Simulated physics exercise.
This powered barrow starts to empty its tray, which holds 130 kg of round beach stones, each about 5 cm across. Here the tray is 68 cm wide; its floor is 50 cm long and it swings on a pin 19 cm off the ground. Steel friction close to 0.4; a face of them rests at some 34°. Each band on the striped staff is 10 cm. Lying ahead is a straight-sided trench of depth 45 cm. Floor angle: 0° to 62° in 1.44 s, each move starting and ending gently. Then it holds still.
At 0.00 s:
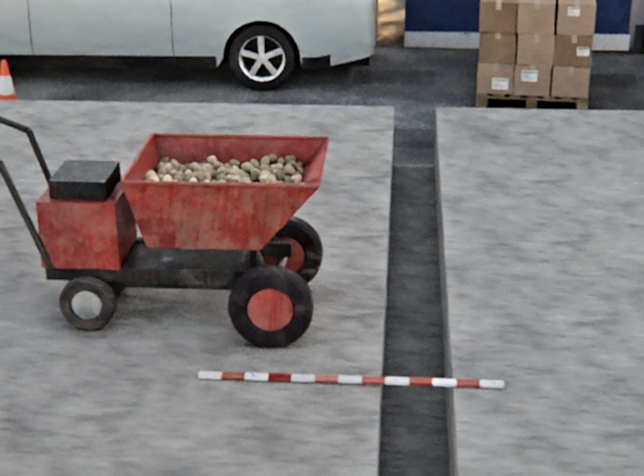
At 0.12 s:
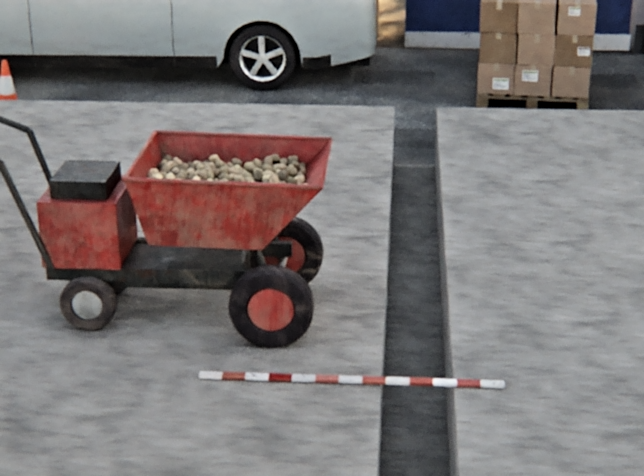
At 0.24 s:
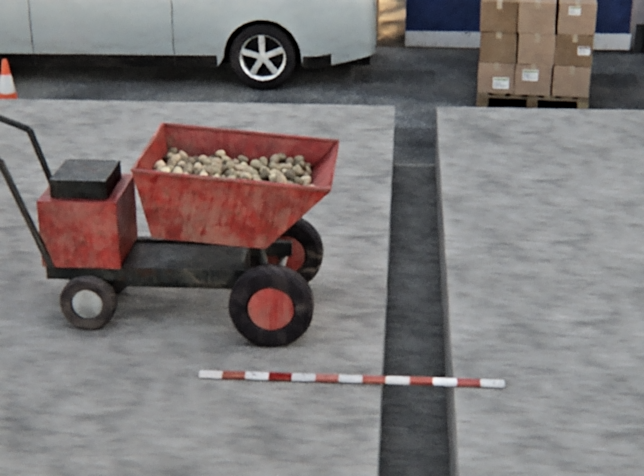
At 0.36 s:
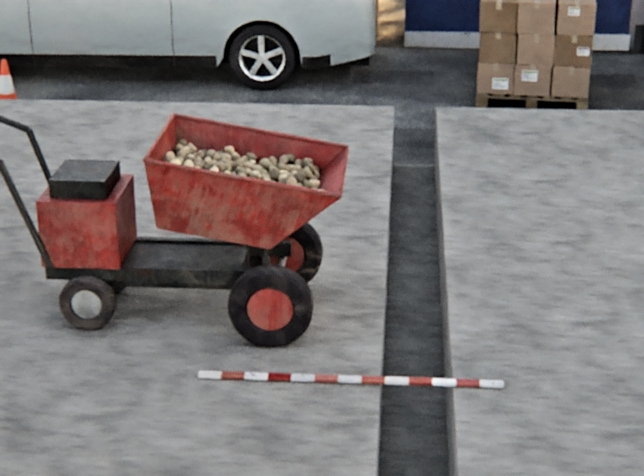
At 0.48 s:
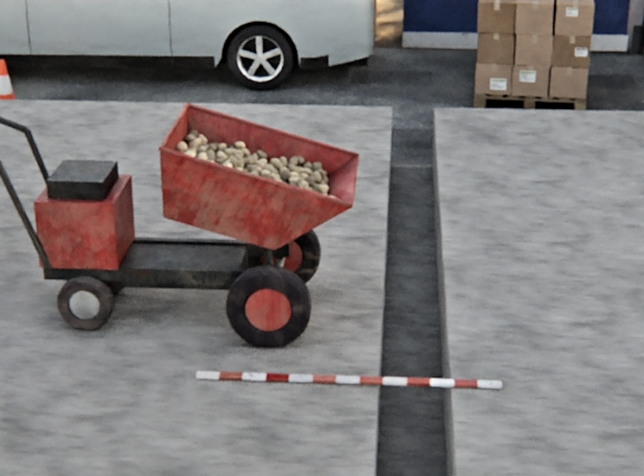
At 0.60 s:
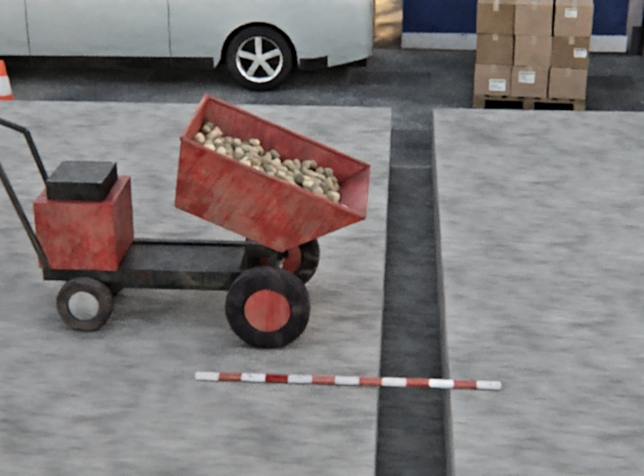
Red powered barrow standing beside a narrow trench, its stone-filled tray slowly tilting up at the left and leaning toward the right.
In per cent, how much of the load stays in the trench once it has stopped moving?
I would say about 59 per cent.
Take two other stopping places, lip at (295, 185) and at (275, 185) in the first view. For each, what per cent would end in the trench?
The first start gives about 80 per cent, the second about 95.
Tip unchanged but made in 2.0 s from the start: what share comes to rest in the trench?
About 65 percent, I'd say.
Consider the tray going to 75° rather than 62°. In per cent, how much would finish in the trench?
In that case near 55 per cent.
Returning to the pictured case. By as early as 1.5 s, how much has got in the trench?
About 15 per cent by then.
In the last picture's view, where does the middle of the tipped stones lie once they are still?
The tipped stones centre close to (438, 374).
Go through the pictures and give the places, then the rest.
In the first picture, the tray is at 0°, its lip at (318, 187); the top of the load is at (251, 170).
In the second picture, the tray is at 1°, its lip at (322, 188); the top of the load is at (208, 171); the stones move at 0.2 m/s on average.
In the third picture, the tray is at 5°, its lip at (330, 190); the top of the load is at (196, 165); the stones move at 0.3 m/s on average.
In the fourth picture, the tray is at 10°, its lip at (341, 197); the top of the load is at (185, 154); the stones move at 0.4 m/s on average.
In the fifth picture, the tray is at 16°, its lip at (352, 206); the top of the load is at (192, 144); the stones move at 0.5 m/s on average.
In the sixth picture, lip at (365, 218), floor tilted 23°, highest stones at (206, 136); the stones move at 0.6 m/s on average.
After 1.1 s the floor is at 52°; 100 % in the tray; the foremost stones are at (388, 242).
After 1.5 s the floor is at 62°; 70 % in the tray, 13 % in the trench, 17 % past the trench; the foremost stones are at (501, 319).
After 1.9 s the floor is at 62°; 38 % in the tray, 23 % in the trench, 39 % past the trench; the foremost stones are at (592, 324).
After 3.8 s the floor is at 62°; 0 % in the tray, 59 % in the trench, 41 % past the trench; the foremost stones are past the picture's edge.
